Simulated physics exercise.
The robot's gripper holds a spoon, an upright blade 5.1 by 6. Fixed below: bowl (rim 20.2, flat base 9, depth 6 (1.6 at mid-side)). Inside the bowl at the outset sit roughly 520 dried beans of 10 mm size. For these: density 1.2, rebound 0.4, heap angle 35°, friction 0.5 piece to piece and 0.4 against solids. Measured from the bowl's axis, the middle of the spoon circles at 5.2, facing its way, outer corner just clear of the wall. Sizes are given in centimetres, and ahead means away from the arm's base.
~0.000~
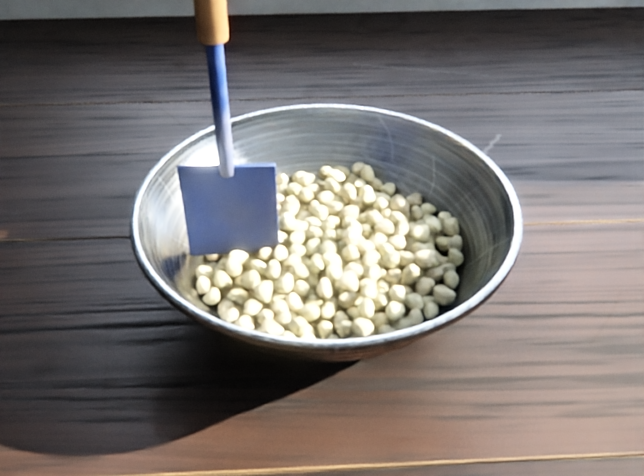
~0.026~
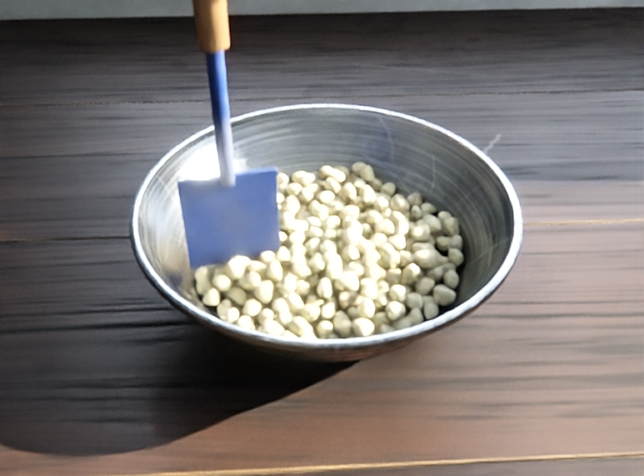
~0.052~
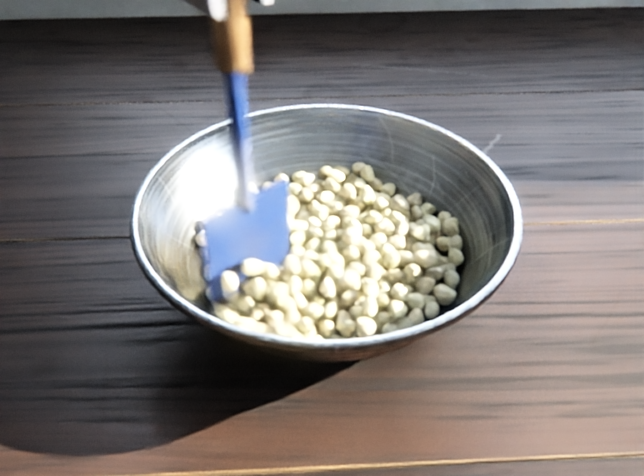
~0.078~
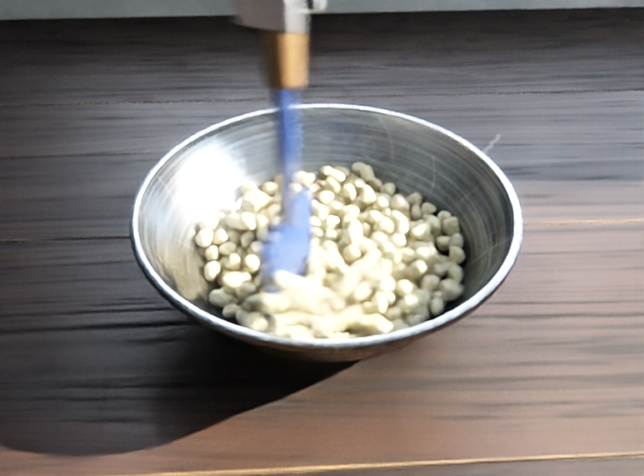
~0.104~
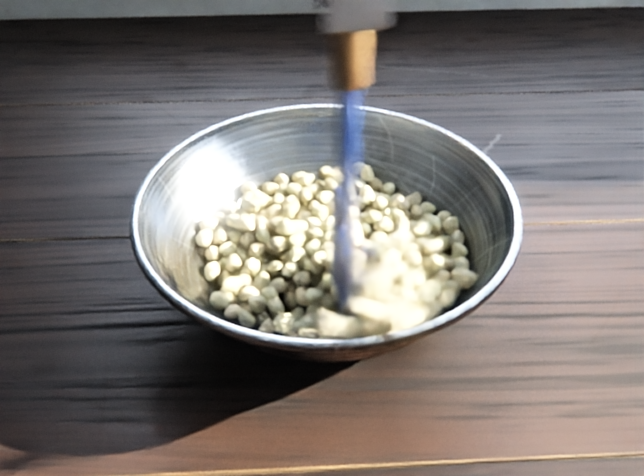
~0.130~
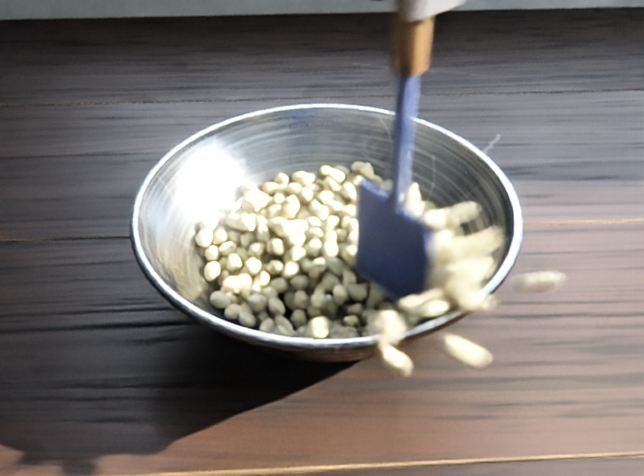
Pale beans flew over the right rim of a metal bowl as a gripper swept a blue, spatula-like tool through the pile, moving from the left side around the front to the right.
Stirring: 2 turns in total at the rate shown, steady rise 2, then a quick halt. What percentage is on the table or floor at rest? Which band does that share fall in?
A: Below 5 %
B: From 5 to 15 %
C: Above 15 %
Above 15 % (C).
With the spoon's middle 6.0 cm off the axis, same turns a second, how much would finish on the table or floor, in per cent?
Then some 0 percent.
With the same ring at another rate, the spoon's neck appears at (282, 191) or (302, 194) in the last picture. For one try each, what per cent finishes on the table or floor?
Some 5 and 10 %.
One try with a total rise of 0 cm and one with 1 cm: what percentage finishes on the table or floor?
Near 50 in a hundred, then 30 in a hundred.
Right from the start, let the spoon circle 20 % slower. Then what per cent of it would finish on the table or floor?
It would come to around 20 percent.
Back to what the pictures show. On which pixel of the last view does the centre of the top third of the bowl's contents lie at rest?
In the final view it lies around (324, 253).
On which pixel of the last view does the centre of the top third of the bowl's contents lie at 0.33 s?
About pixel (273, 242).
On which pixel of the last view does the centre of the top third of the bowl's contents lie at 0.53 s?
I'd point to about (324, 255).
After 0.33 s, 355° round, highest piece 14 above the table; 417 in the bowl, 36 on the table or floor, 63 in flight or on the tool.
After 0.53 s, 223° round, highest piece 6 above the table; 394 in the bowl, 117 on the table or floor, 5 in flight or on the tool.
After 0.82 s, 0° round, highest piece 4 above the table; 394 in the bowl, 122 on the table or floor.
After 1.52 s, 0° round, highest piece 4 above the table; 394 in the bowl, 122 on the table or floor.
At rest, 394 in the bowl, 122 on the table or floor. That is 24 % on the table or floor.
